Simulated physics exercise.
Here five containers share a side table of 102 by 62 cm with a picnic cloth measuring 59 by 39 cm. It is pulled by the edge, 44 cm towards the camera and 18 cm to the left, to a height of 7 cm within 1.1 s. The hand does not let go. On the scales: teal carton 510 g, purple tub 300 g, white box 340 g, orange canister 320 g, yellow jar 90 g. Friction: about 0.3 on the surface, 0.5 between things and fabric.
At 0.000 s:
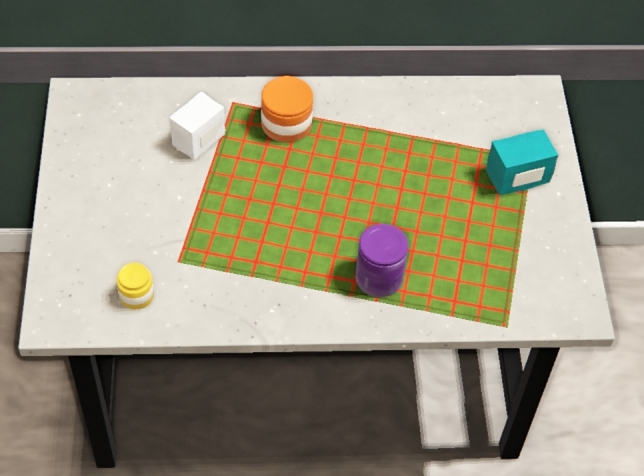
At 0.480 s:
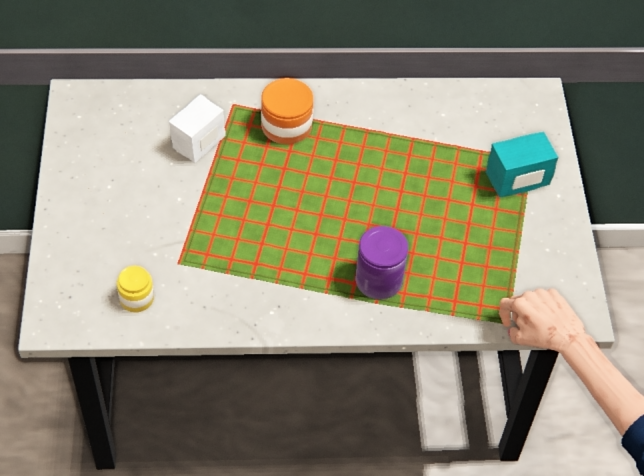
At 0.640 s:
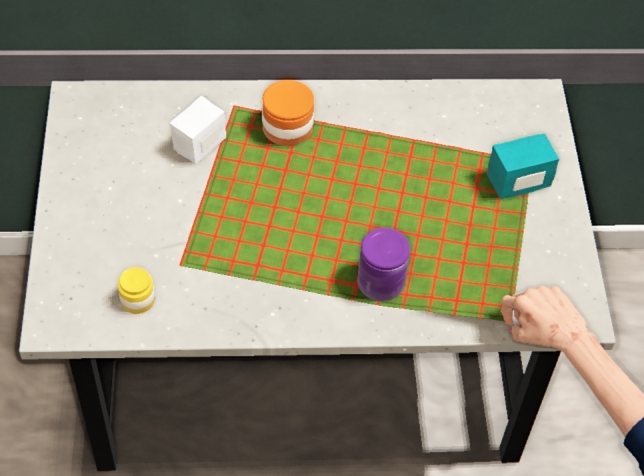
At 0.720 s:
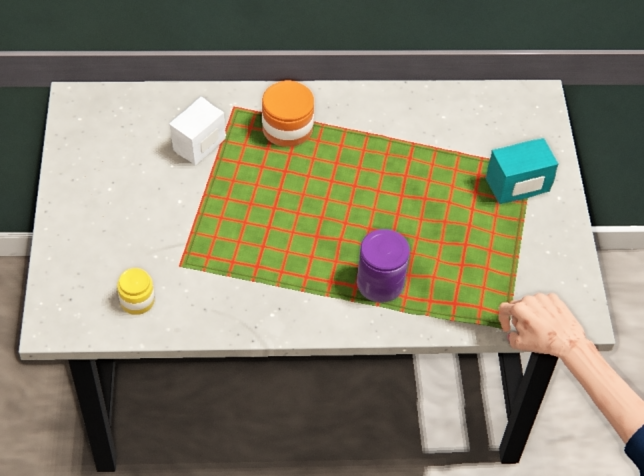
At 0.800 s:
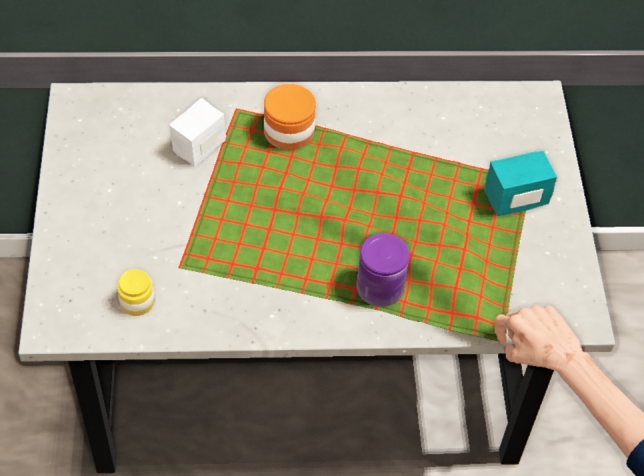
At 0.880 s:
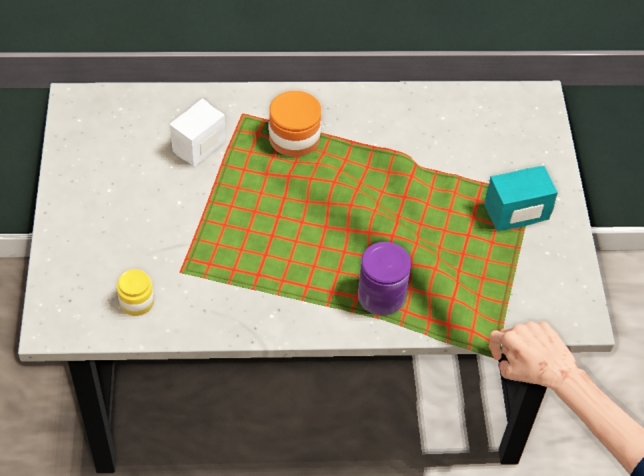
A hand reaches in from the lower right over a pale speckled side table, seen from above and in front. A green cloth with a red grid lies under an orange canister at the back, a purple tub near the front and a teal carton at right, with a white box and yellow jar at left. Gripping the near right corner, the hand pulls the cloth toward the viewer, wrinkling it, as the teal carton, orange canister and purple tub shift slightly forward.
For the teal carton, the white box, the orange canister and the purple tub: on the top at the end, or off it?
Result: Teal carton goes over the edge, white box remains up there, orange canister keeps to the top, purple tub falls off.
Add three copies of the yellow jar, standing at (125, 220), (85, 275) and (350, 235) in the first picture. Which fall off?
In that order: Stays on, remains, falls off.
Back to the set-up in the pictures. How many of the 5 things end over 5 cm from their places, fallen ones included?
3 of them.
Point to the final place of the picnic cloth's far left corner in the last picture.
Near (350, 265).
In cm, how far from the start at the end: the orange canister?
Orange canister 45 cm.
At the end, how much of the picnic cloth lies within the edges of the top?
Some 15 per cent of it.
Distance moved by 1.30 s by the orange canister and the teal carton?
Orange canister 25 cm, teal carton 35 cm.
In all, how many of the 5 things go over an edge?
2 of them.
After 1.1 s, 90 % of the picnic cloth is still over the top; teal carton 19 cm off its start, orange canister 12 cm off its start, purple tub 11 cm off its start.
After 1.3 s, 60 % of the picnic cloth is still over the top; teal carton 34 cm off its start, orange canister 24 cm off its start, purple tub 24 cm off its start.
After 1.5 s, 25 % of the picnic cloth is still over the top; teal carton over the edge, orange canister 39 cm off its start at (384, 254), purple tub over the edge.
After 1.7 s, 15 % of the picnic cloth is still over the top; teal carton over the edge, purple tub over the edge, orange canister 45 cm off its start.
After 3.3 s, 15 % of the picnic cloth is still over the top; teal carton over the edge, purple tub over the edge, orange canister 45 cm off its start at (395, 284), white box 0 cm off its start at (197, 119).
